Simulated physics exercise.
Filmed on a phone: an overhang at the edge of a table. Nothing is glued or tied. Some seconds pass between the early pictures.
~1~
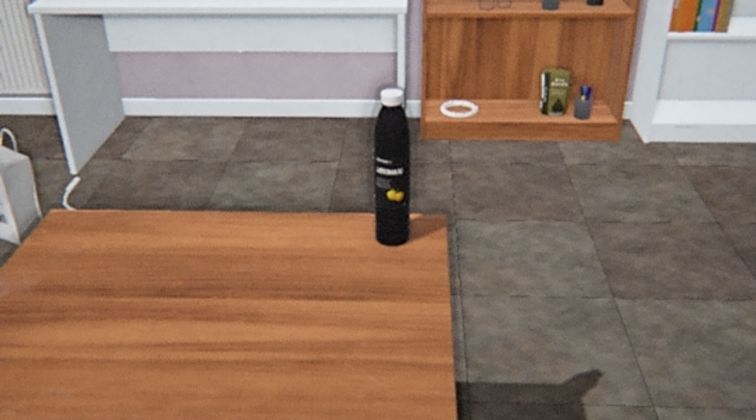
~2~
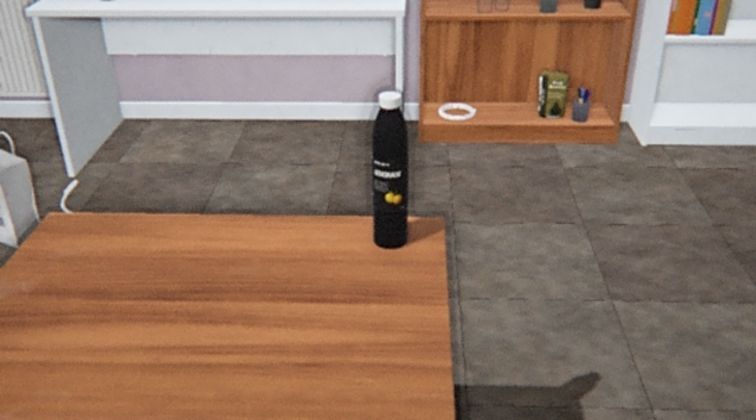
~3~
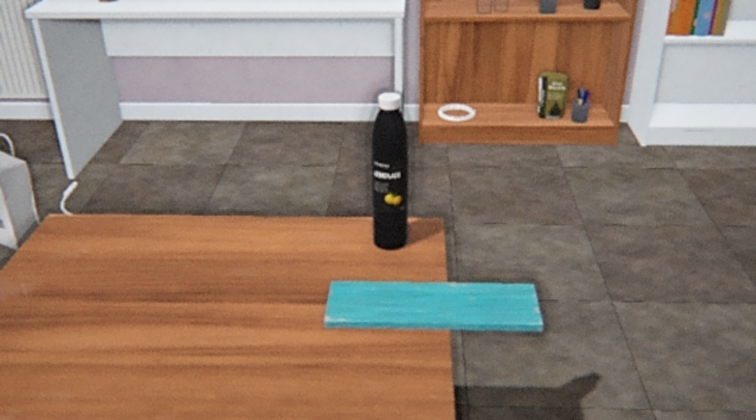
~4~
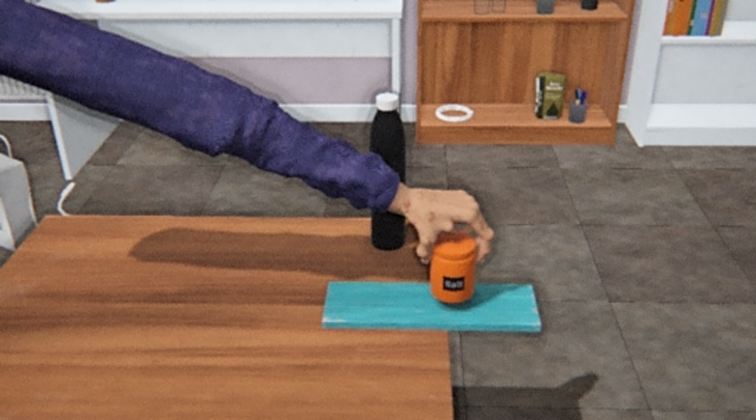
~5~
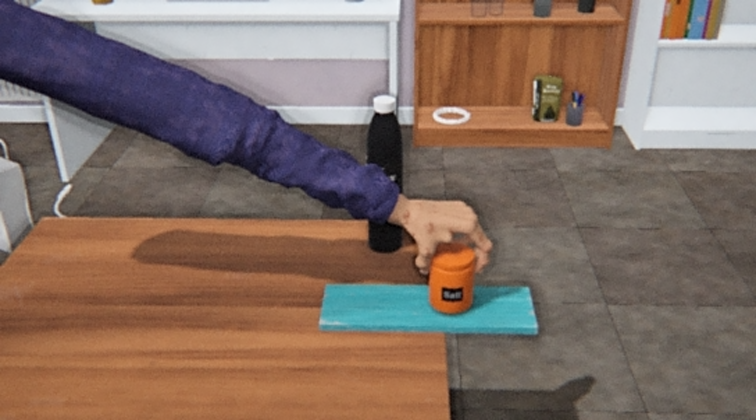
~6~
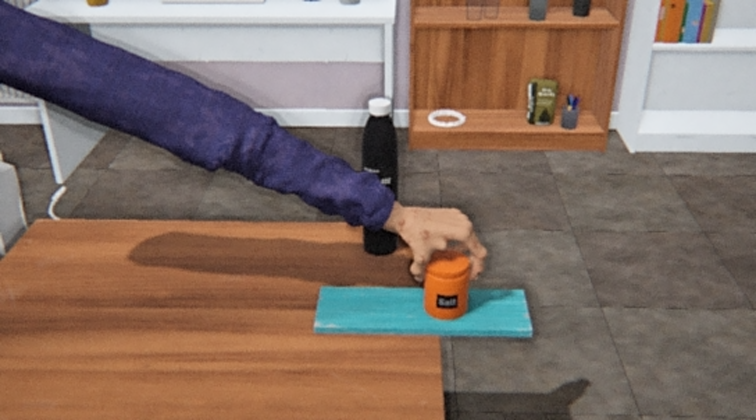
A wooden table fills the lower left of a room with a grey tiled floor, seen from slightly above, with a white desk and shelves behind. A black bottle with a white cap stands near its far right corner, and a turquoise plank appears below it, jutting past the right edge. A purple-sleeved arm reaches from the left, lowering an orange jar onto the plank as the view shifts slightly.
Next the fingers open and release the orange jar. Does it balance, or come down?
The plank stays on the table.
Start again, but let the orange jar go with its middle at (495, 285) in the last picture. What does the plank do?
Then it tips off the edge.
Then, 0.80 s later than the last frame, all is still.
Then, 1.70 s later than the last frame, orange jar resting near (447, 285).
When it is over, all 3 as before. End places, in pixels of the last picture, orange jar near (447, 285). The plank holds.
